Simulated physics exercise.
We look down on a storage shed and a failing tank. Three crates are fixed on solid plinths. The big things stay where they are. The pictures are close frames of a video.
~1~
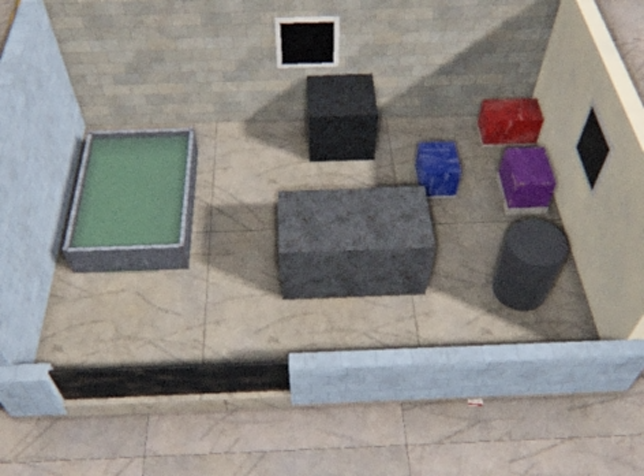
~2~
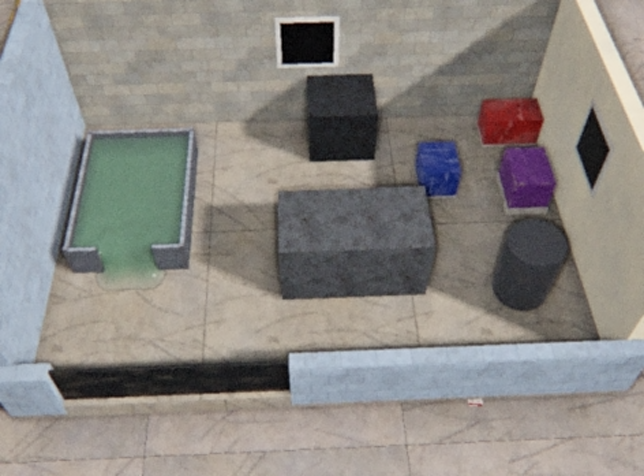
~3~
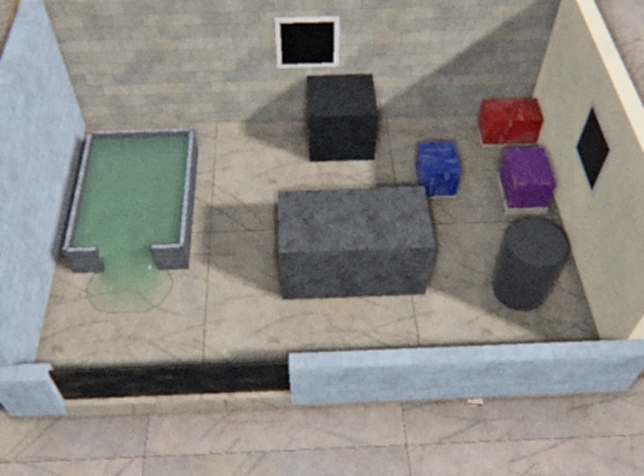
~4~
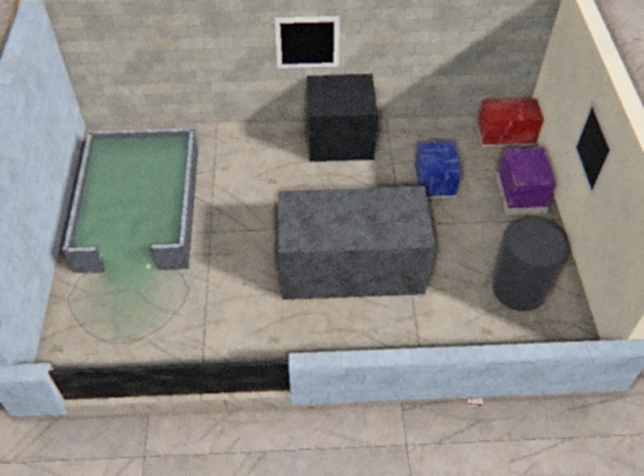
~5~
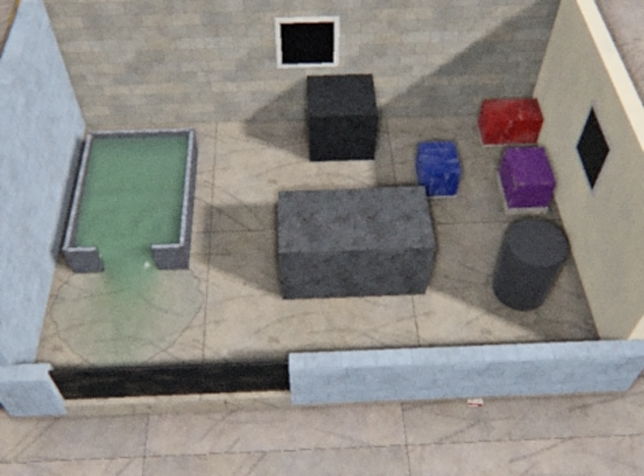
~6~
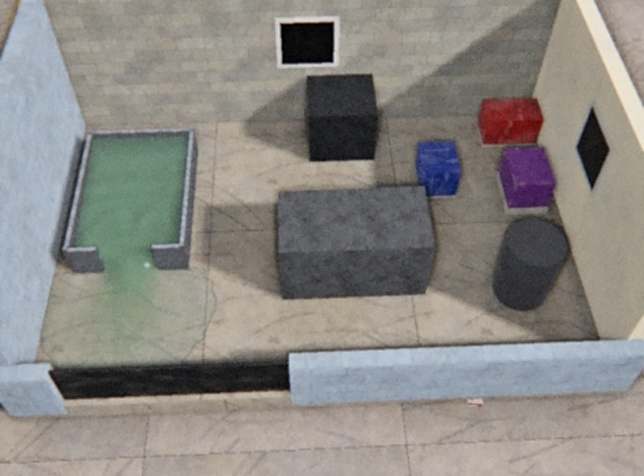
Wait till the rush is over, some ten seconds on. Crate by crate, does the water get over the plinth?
One by one: The purple crate keeps dry; the red crate is soaked; the blue crate is soaked.
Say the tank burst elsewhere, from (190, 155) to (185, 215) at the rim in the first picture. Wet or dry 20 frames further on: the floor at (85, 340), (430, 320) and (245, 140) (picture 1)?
In that order: Free of water, free of water, flooded.
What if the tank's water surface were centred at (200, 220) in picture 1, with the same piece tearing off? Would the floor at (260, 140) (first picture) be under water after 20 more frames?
Answer: Free of water.
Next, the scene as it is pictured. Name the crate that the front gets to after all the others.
Last comes the red crate.
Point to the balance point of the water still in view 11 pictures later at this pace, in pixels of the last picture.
At about (135, 257).
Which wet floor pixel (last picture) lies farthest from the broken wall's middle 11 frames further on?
Close to (379, 376).
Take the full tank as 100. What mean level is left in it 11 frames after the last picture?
Near 66 in a hundred.
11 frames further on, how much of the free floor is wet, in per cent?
About 20 per cent.
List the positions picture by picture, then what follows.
In the first picture, still water in the tank at (134, 189).
In the second picture, the front is at (159, 279), out from the gap at (129, 261).
In the third picture, the front is at (143, 307), out from the gap at (130, 262).
In the fourth picture, the front is at (131, 336), out from the gap at (130, 263).
In the fifth picture, water pours out at (129, 262) and has run to a hidden place.
In the sixth picture, water pours out at (129, 261) and has run to a hidden place.
A moment on, water covers 15 % of the floor; the purple crate not reached, the red crate not reached, the blue crate not reached.
Next, water covers 20 % of the floor; the purple crate not reached, the red crate not reached, the blue crate not reached.
Then, water covers 35 % of the floor; the purple crate not reached, the red crate not reached, the blue crate not reached.
Later, water covers 55 % of the floor; the purple crate water round its plinth, the red crate not reached, the blue crate water round its plinth.
In the end, water covers 85 % of the floor; the purple crate stayed above the water, the red crate was topped, the blue crate was topped.
